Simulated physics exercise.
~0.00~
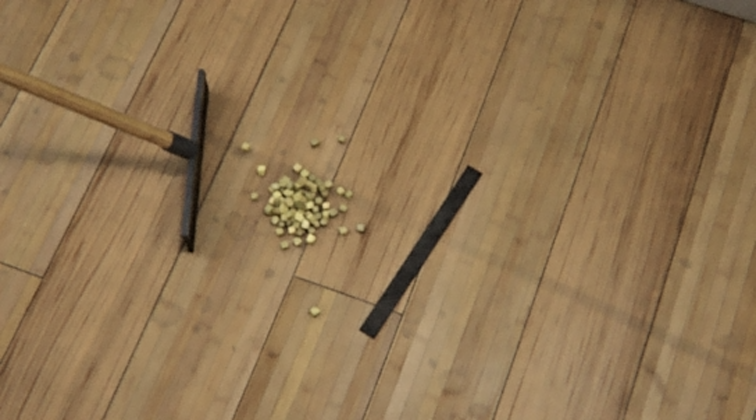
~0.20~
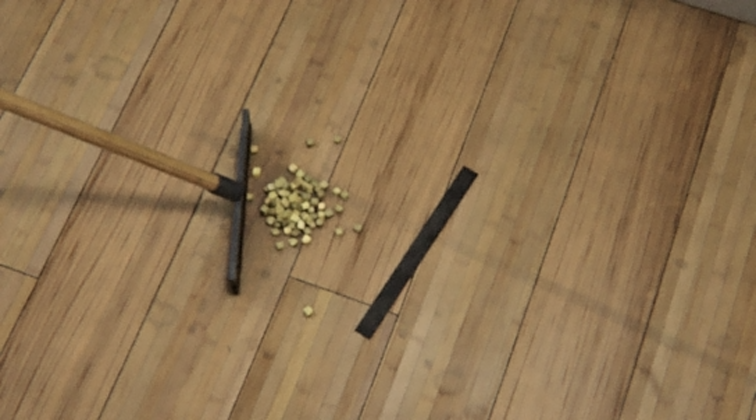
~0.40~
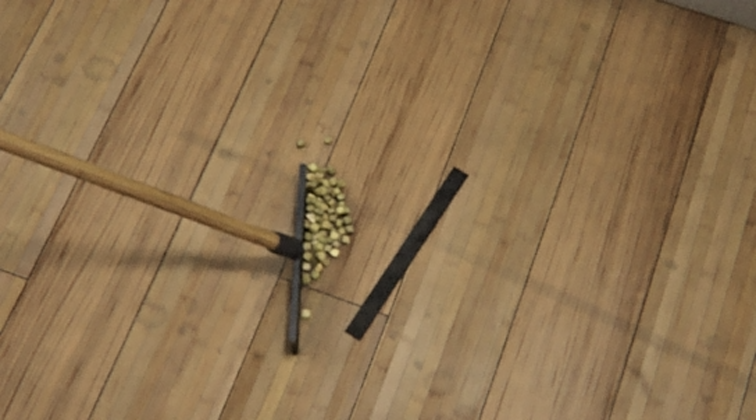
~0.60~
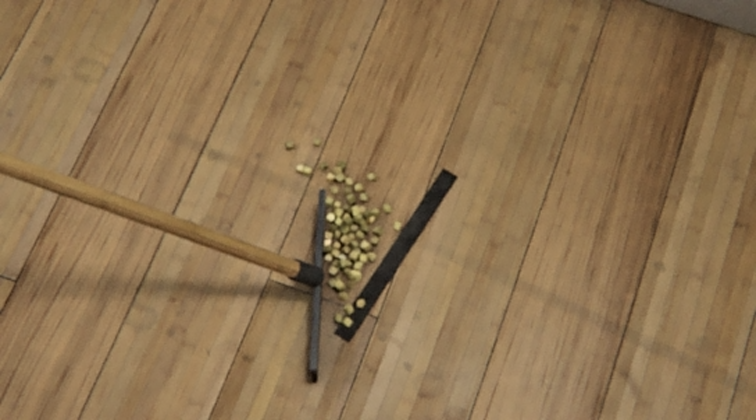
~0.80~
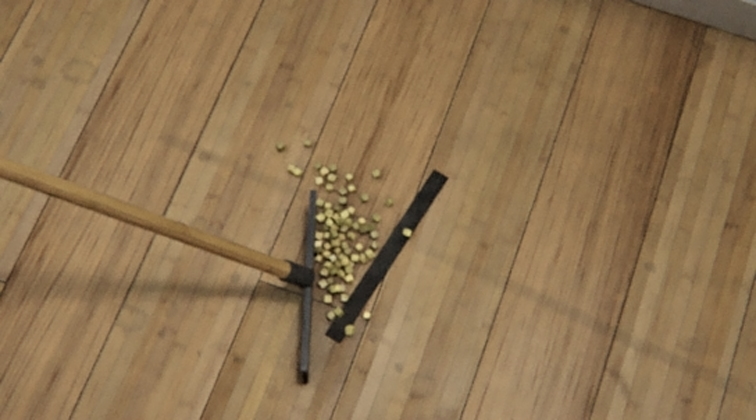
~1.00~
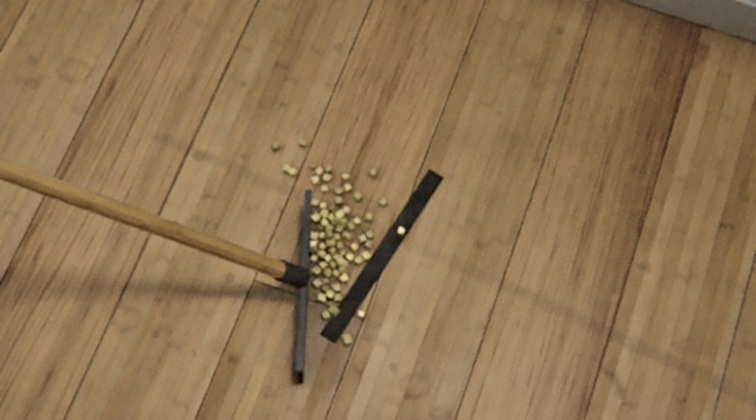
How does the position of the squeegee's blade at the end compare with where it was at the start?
At the end the blade is farther right and lower in view than at the start, having gone from standing clear of the pile on the left to resting right beside the cubes, near the lower end of the black strip.
